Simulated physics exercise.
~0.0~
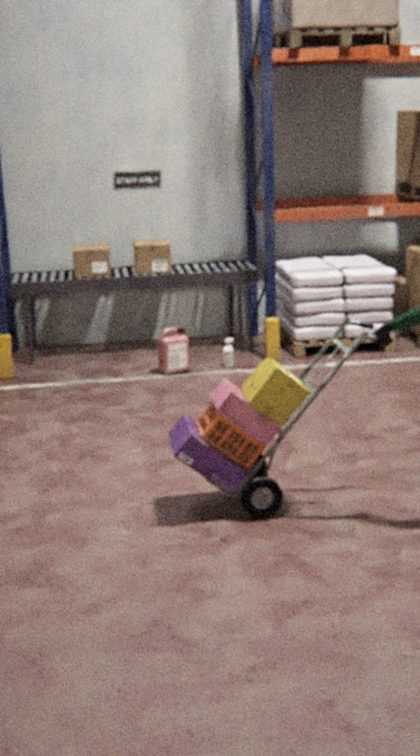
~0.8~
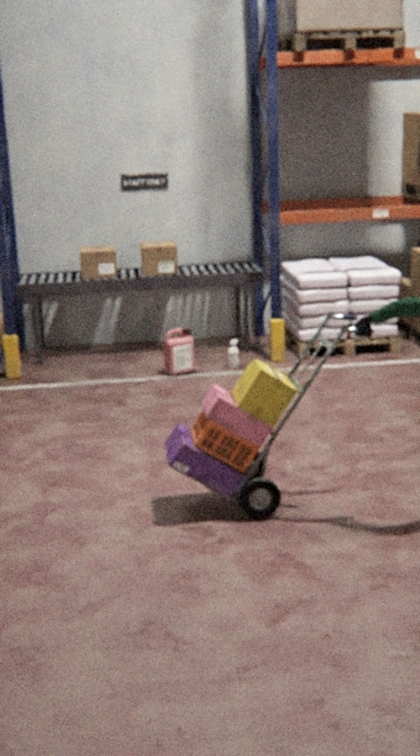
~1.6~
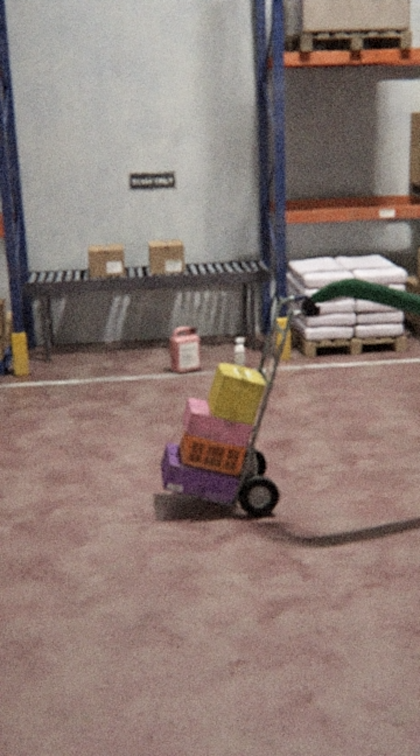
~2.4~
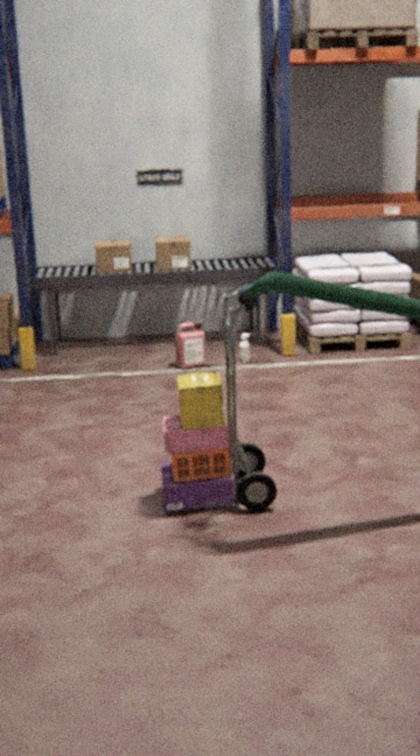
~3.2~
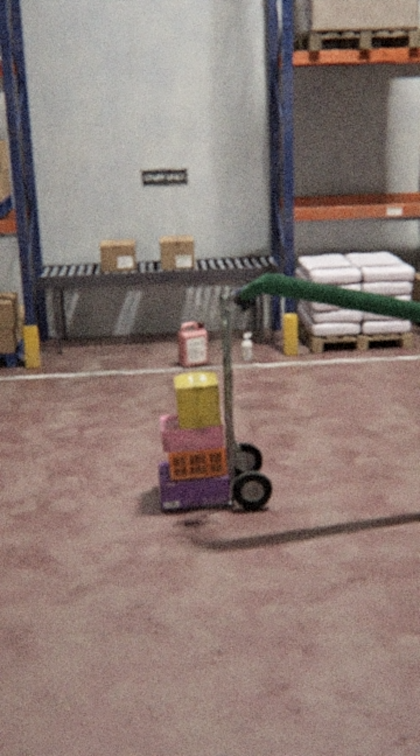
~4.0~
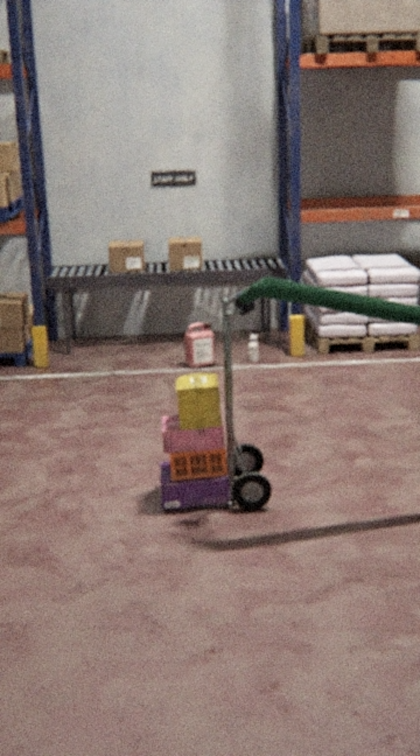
The clip shows a tilted hand truck carrying a stack of a purple parcel, an orange crate, a pink parcel and a yellow box in a warehouse. A green arm holding the handle swings the truck upright, and it stands still with the load still stacked.
